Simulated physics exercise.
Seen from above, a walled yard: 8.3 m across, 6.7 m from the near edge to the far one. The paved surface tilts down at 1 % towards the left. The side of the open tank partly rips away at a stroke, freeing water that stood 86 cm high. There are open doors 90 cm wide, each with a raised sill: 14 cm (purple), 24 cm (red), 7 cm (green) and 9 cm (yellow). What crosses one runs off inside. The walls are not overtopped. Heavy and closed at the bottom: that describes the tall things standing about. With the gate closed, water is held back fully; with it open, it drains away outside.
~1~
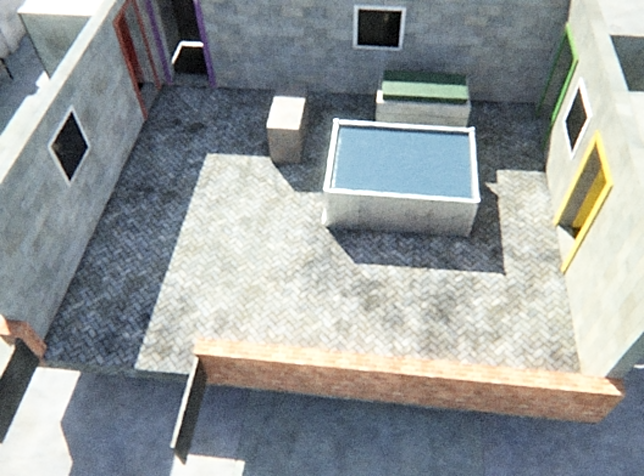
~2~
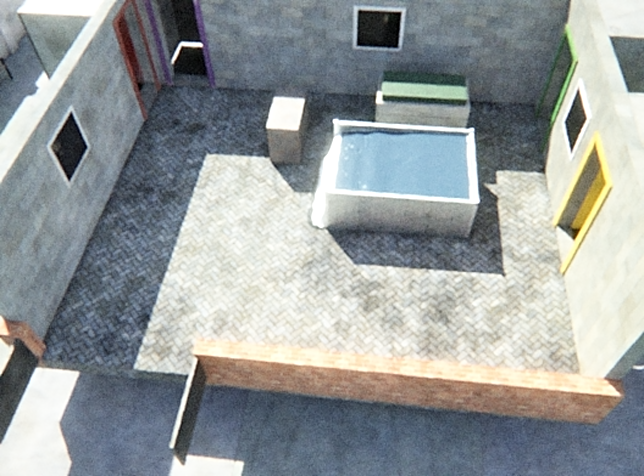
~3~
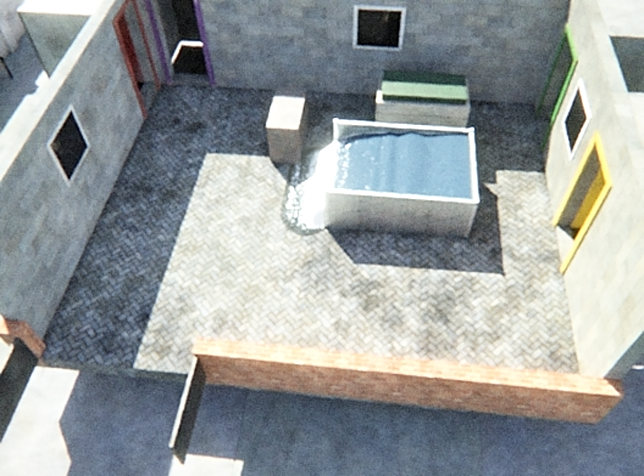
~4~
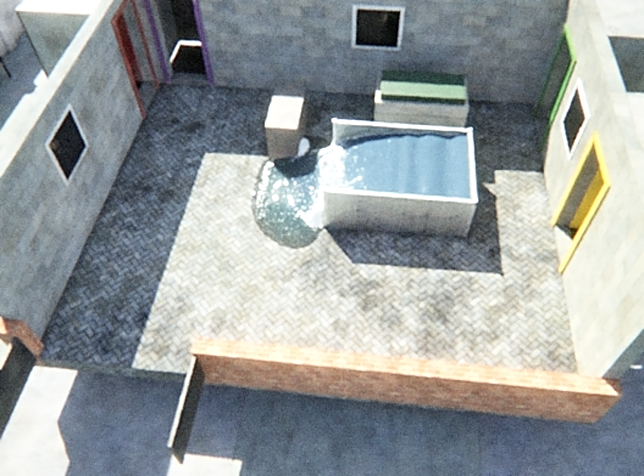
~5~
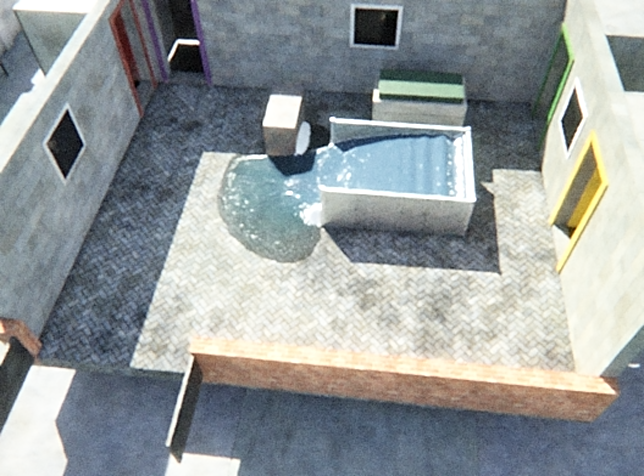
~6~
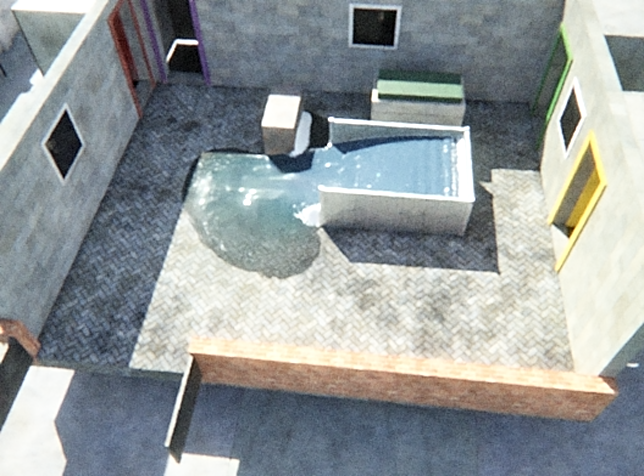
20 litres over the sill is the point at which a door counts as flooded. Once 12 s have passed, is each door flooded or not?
At the purple door the amount will climb above the limit; at the red door the amount will stay short of the limit; at the green door the amount will stay short of the limit; at the yellow door the amount will stay short of the limit.
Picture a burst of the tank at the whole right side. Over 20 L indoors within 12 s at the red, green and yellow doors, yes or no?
Outcomes - red: Not exceeded, green: Exceeded, yellow: Exceeded.
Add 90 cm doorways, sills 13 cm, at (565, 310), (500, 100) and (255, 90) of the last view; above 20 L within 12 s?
The first one doesn't reach it, the second one doesn't reach it, and the third one doesn't reach it.
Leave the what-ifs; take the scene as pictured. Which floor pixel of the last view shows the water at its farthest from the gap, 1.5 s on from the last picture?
About pixel (36, 344).
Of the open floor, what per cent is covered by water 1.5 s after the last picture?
Covered: Roughly 50 %.
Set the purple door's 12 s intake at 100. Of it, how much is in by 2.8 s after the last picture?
About 35 per cent.
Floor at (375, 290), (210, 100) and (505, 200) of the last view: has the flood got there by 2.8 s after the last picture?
First spot not yet wet, second submerged, third not yet wet.
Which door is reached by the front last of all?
Answer: The yellow door.
Then, 0.7 s after the last picture water covers 35 % of the floor and is deepest (49 cm) near (300, 159); purple door not reached, red door not reached, green door not reached, yellow door not reached.
Then, 1.5 s after the last picture water covers 50 % of the floor and is deepest (41 cm) near (108, 208); purple door not reached, red door 13 cm at the sill, 0 L in, green door not reached, yellow door not reached.
Then, 2.8 s after the last picture water covers 55 % of the floor and is deepest (36 cm) near (41, 334); purple door 25 cm at the sill, 31 L in, red door 19 cm at the sill, 1 L in, green door 3 cm at the sill, 0 L in, yellow door not reached.
Then, 6.3 s after the last picture water covers 70 % of the floor and is deepest (14 cm) near (366, 121); purple door 12 cm at the sill, 91 L in, red door 13 cm at the sill, 3 L in, green door 4 cm at the sill, 3 L in, yellow door 1 cm at the sill, 0 L in.
Then, 11.3 s after the last picture water covers 85 % of the floor and is deepest (8 cm) near (36, 344); purple door 6 cm at the sill, 92 L in, red door 6 cm at the sill, 3 L in, green door 6 cm at the sill, 3 L in, yellow door 2 cm at the sill, 0 L in.
